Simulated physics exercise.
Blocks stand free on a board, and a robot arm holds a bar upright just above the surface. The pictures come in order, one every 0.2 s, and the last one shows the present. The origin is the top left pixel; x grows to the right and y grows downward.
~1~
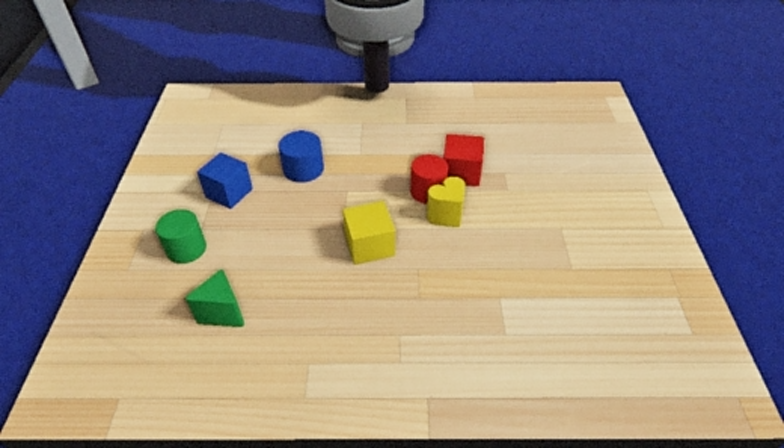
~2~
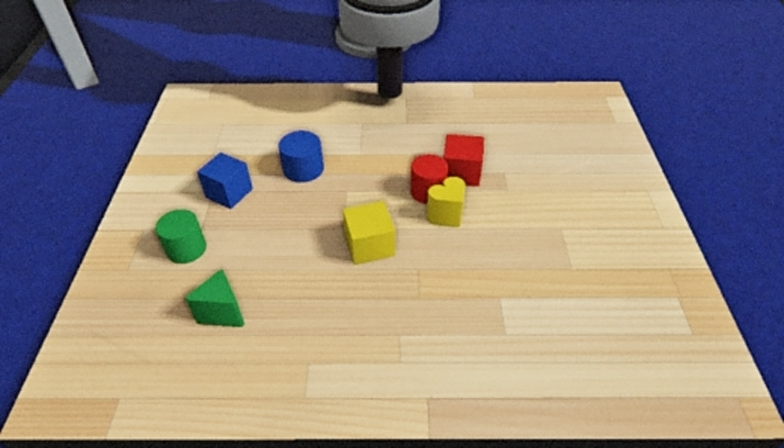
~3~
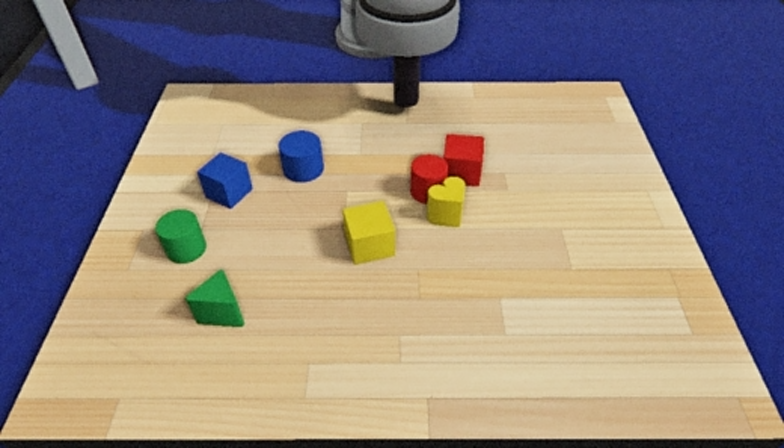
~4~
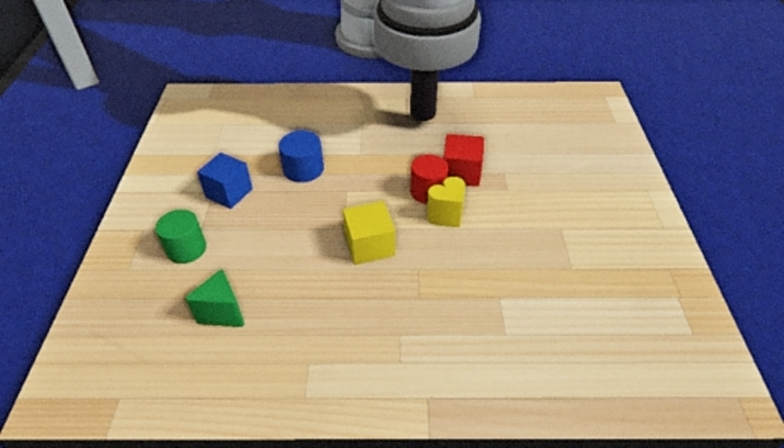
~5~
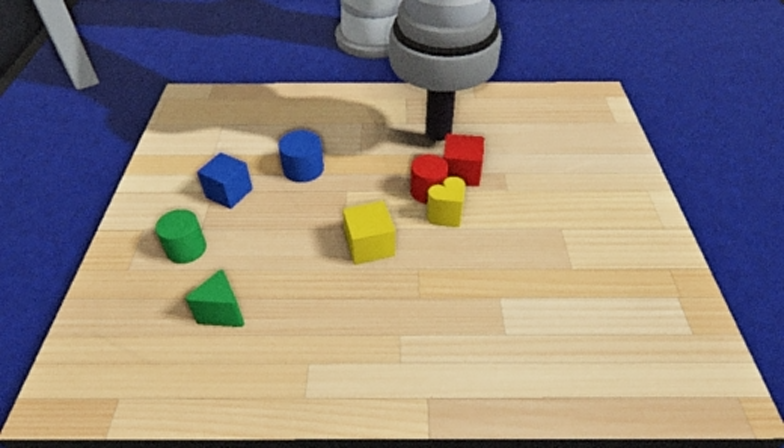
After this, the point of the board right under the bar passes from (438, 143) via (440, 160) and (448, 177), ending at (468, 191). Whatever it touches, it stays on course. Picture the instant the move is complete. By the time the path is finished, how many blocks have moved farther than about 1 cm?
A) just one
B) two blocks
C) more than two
The answer is A.
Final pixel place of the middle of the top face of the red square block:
Final place: (508, 171).
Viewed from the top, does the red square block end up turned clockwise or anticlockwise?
My answer: Anticlockwise.
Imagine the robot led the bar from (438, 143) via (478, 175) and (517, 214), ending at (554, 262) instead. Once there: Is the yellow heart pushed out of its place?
Yes, that is how it ends up.
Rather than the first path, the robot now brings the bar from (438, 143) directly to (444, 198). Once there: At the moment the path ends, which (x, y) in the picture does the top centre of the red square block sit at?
My best guess is (483, 169).
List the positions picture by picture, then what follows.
Bar tip at (377, 87); block tops, red round block at (430, 166); yellow heart at (449, 190); red square block at (464, 146), in the first frame.
Bar at (390, 92); blocks unchanged, in the second frame.
Bar at (406, 101); blocks unchanged, in the third frame.
Bar at (423, 114); blocks unchanged, in the fourth frame.
Bar at (439, 133); red round block at (430, 166); yellow heart at (449, 190); red square block at (464, 146), in the fifth frame.
On the path given first. Halfway along, bar at (443, 159); red square block at (477, 159), turned 30° anticlockwise.
At the end, bar at (470, 181); red round block at (430, 170); yellow heart in place; red square block at (508, 171), turned 75° anticlockwise.
